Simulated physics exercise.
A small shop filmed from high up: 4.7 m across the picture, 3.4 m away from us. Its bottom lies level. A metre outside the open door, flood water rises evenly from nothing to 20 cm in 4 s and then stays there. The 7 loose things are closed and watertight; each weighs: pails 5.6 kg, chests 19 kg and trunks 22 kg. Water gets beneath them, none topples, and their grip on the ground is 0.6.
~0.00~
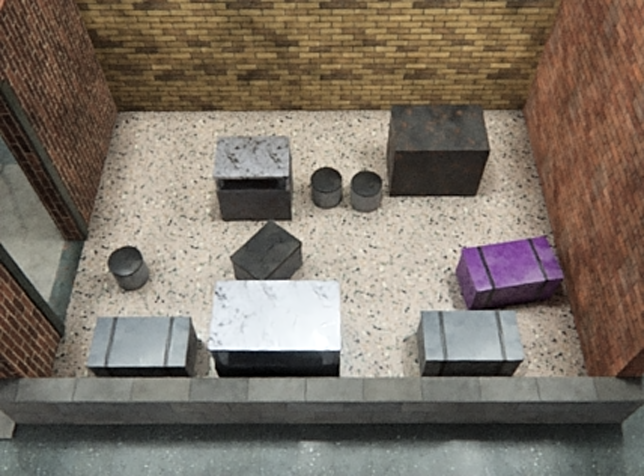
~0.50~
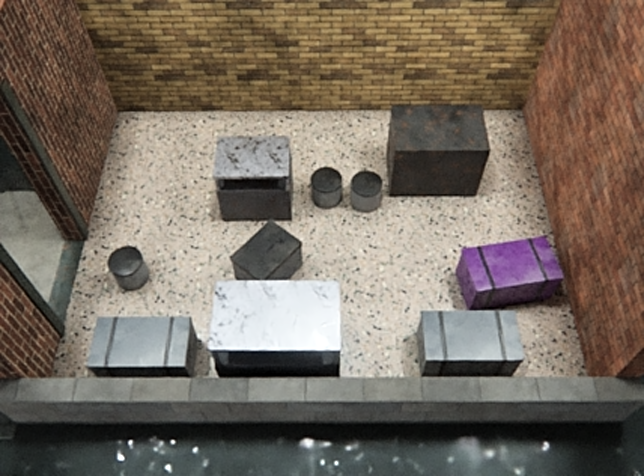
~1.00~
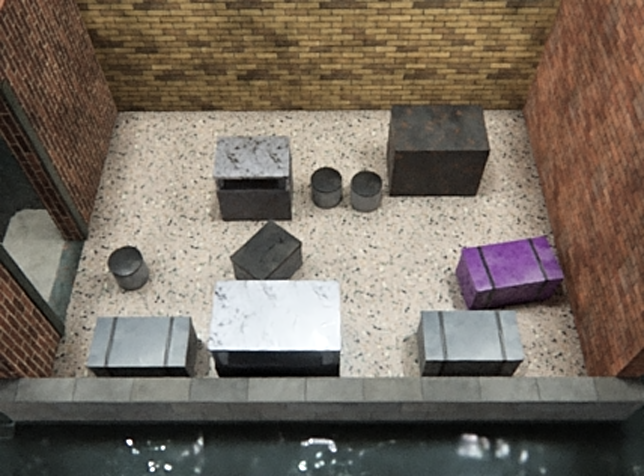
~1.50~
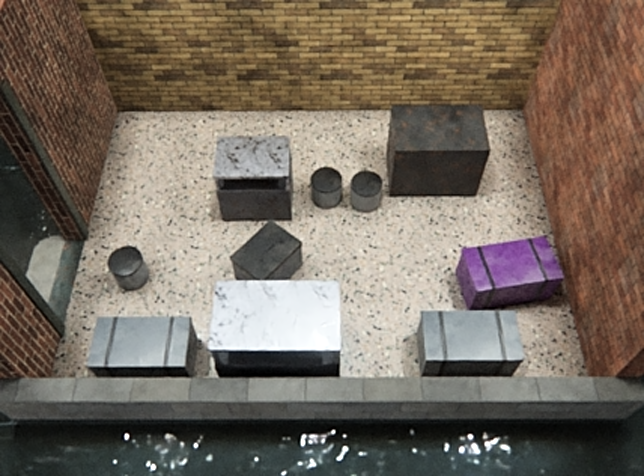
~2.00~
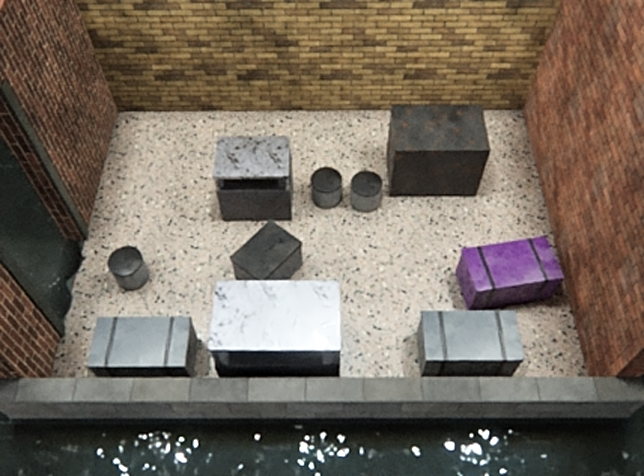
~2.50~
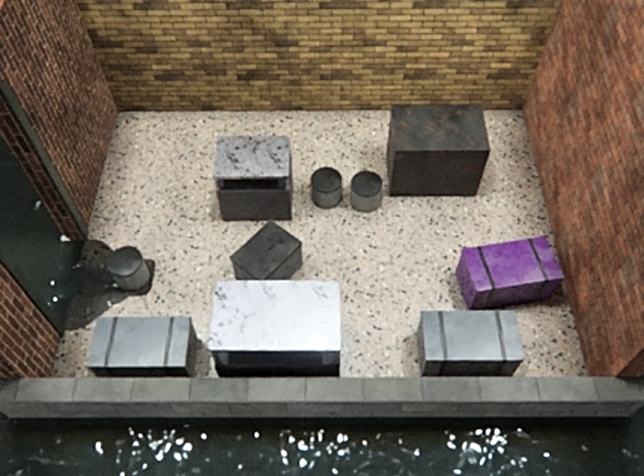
At the start, a small brick-walled room seen from above holds grey and dark boxes, drums and a purple trunk on a dry speckled floor. Dark, glinting water then covers the ground outside and fills the left doorway, and a small patch spreads inside around the nearest drum, while every object stays still.
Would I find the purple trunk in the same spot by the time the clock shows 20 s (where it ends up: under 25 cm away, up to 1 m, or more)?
The purple trunk is nudged along.
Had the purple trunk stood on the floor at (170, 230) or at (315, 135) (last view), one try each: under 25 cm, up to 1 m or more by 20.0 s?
In turn: It is nudged along; it ends far away.
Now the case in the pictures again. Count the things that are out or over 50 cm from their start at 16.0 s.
6 of them.
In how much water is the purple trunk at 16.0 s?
Roughly 12 cm.
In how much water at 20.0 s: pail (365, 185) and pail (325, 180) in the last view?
About 10 and 13 cm.
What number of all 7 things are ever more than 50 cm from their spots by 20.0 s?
That makes 7.
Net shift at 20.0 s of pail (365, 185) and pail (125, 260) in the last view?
In turn: 150 cm, 150 cm.
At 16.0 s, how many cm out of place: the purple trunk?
Roughly 100 cm by then.
After 4.0 s the purple trunk is near (512, 263), 0.0 m from its start, aground; 0 afloat.
After 9.0 s the purple trunk is near (512, 263), 0.0 m from its start, aground; 1 afloat.
After 16.0 s the purple trunk is near (441, 320), 0.9 m from its start, afloat; 7 afloat.
After 20.0 s the purple trunk is near (495, 206), 0.6 m from its start, afloat; 7 afloat.
